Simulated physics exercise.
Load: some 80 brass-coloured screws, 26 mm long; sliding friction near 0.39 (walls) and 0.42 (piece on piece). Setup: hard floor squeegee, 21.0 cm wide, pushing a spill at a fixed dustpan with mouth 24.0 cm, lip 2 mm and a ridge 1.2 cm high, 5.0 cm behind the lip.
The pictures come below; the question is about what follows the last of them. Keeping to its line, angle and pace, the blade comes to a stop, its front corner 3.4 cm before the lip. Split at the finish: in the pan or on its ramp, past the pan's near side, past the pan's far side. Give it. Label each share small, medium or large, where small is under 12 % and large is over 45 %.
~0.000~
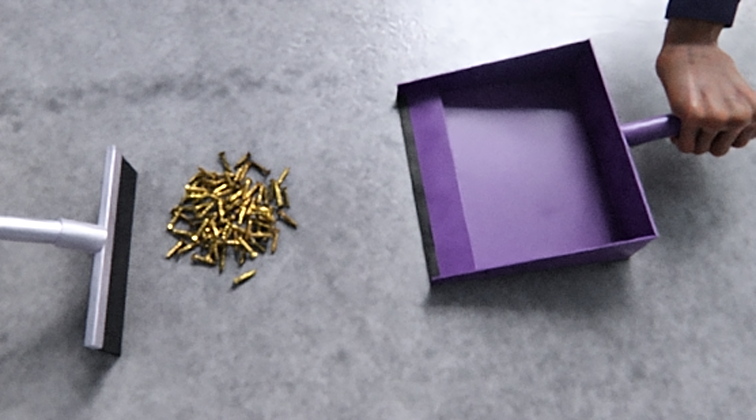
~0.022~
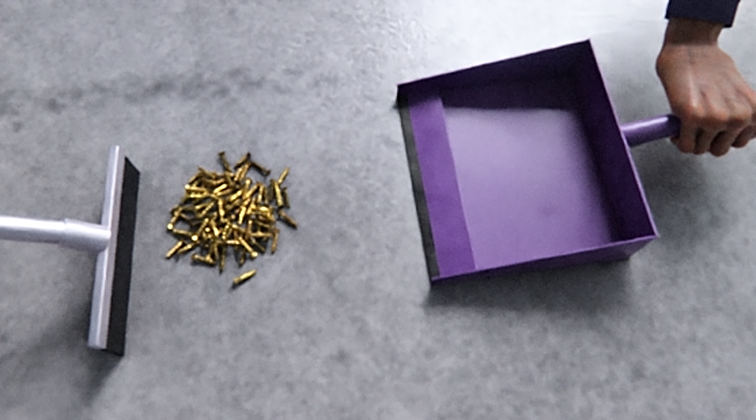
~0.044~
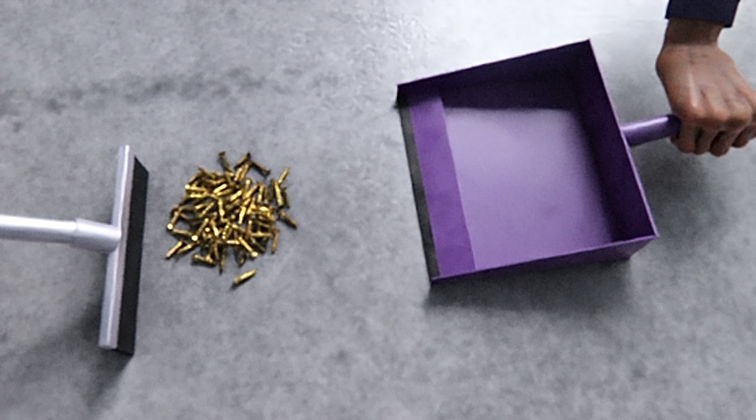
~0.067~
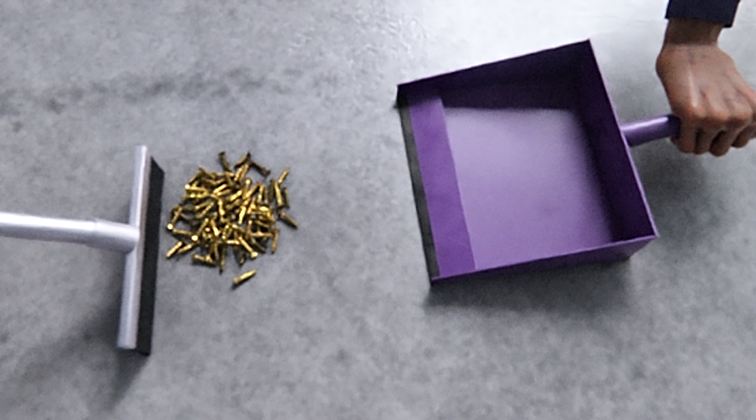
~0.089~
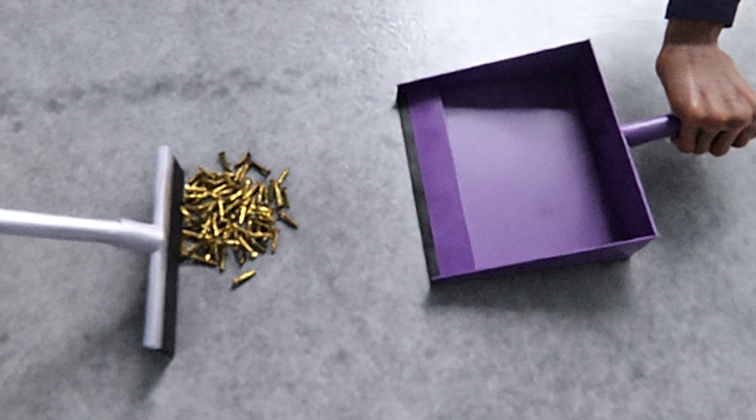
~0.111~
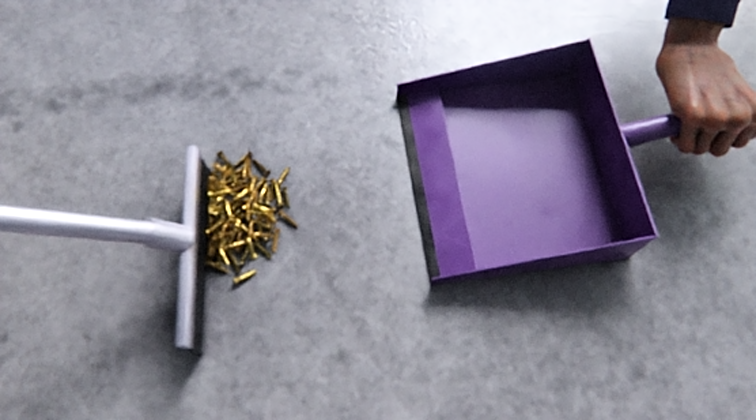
Pan: Large. Near side: Small. Far side: Small.
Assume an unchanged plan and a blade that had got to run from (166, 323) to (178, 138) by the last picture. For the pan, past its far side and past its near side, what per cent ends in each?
Pan 60; far 0; near 0.
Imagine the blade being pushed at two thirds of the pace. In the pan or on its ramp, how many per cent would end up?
Share: About 40 %.
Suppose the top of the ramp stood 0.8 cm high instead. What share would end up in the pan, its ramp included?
I'd put it near 70 per cent, ramp counted.
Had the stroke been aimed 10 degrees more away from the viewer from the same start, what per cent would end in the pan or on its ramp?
Estimate: 70 % in pan or on ramp.
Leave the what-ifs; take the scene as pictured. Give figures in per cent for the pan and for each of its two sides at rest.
Pan 65, near side 5, far side 5.
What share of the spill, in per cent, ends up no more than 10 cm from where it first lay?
Close to 0 per cent of it.
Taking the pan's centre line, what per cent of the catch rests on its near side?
Around 80 in a hundred.
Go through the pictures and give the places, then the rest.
In the first frame, blade from (95, 344) to (115, 154), moved 0.0 cm, 0 of the pieces shifted so far; middle of the pieces at (232, 205); pan at (523, 170).
In the second frame, blade from (99, 344) to (119, 154), moved 0.3 cm, 0 of the pieces shifted so far; middle of the pieces at (232, 205).
In the third frame, blade from (109, 344) to (128, 154), moved 1.4 cm, 0 of the pieces shifted so far; middle of the pieces at (232, 205).
In the fourth frame, blade from (128, 344) to (145, 154), moved 3.1 cm, 0 of the pieces shifted so far; middle of the pieces at (232, 205).
In the fifth frame, blade from (154, 344) to (167, 154), moved 5.5 cm, 10 of the pieces shifted so far; middle of the pieces at (232, 205).
In the sixth frame, blade from (185, 344) to (195, 154), moved 8.5 cm, 57 of the pieces shifted so far; middle of the pieces at (236, 204); pan at (523, 170). Its pace works out near 1.40 m/s, heading 8 degrees towards the viewer's side.
Then, at 0.20 s, middle of the blade 12 cm from the lip; 0 % over the lip, far side 0 %, near side 0 %.
Then, at 0.26 s, middle of the blade 5 cm from the lip; 0 % over the lip, far side 0 %, near side 5 %.
After 0.45 s, middle of the blade 4 cm from the lip; 70 % over the lip, far side 5 %, near side 5 %.
At rest (1.9 s), pan 65 %, near side 5 %, far side 5 %, in front of the lip or behind the blade 25 %.
